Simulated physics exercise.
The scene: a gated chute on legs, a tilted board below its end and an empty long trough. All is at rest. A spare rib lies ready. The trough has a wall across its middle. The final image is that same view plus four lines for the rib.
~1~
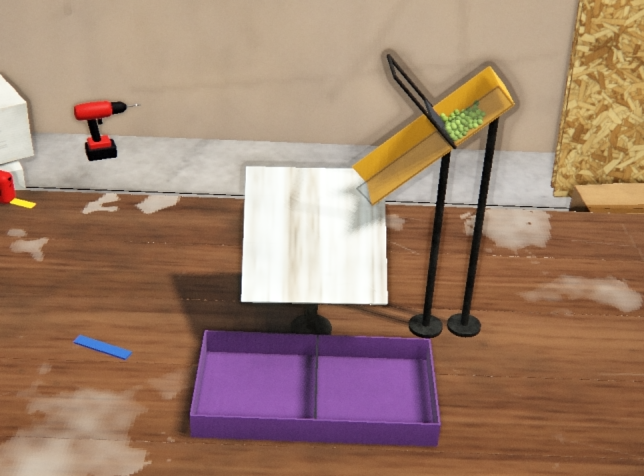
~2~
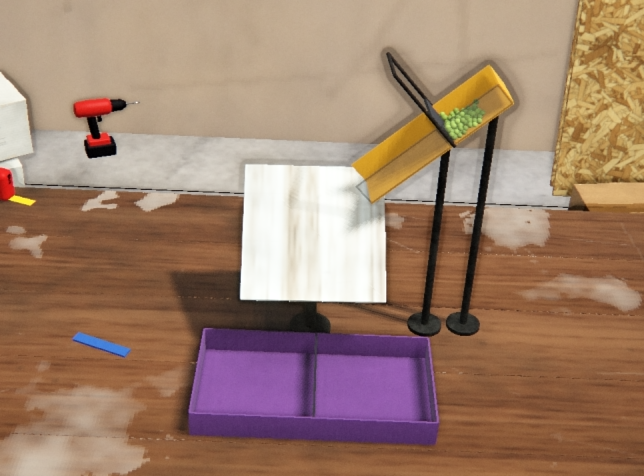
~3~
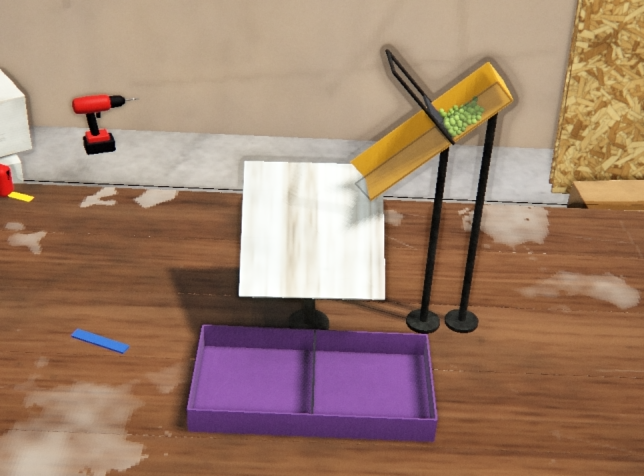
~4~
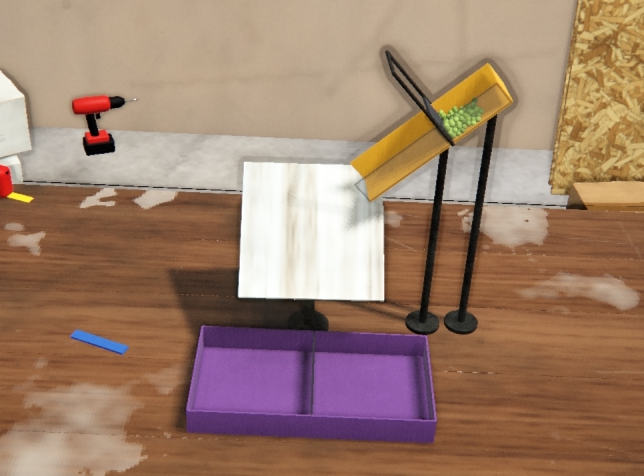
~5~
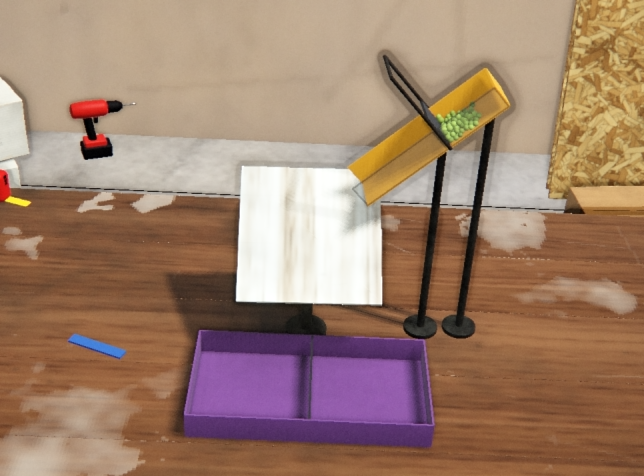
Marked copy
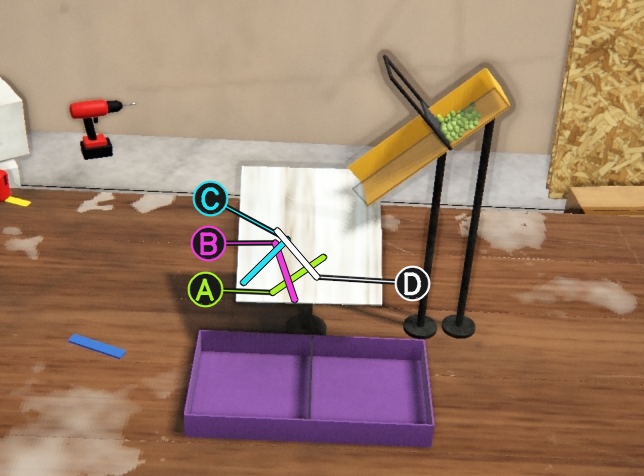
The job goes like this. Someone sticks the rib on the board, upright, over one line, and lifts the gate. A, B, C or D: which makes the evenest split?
B works best here.
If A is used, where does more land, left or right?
The left half.
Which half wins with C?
More lands on the left.
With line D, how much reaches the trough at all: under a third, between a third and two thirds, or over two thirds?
It is over two thirds.
On the marked copy, line A from (323, 257) to (272, 292); line B from (275, 242) to (294, 299); line C from (287, 239) to (243, 282); line D from (277, 230) to (316, 277).
If A is chosen, of what is caught, the bulk in the left half, a small share in the right.
If B is chosen, of what is caught, close to half in the left half, close to half in the right.
If C is chosen, of what is caught, all but a few in the left half, a small share in the right.
If D is chosen, of what is caught, a small share in the left half, all but a few in the right.
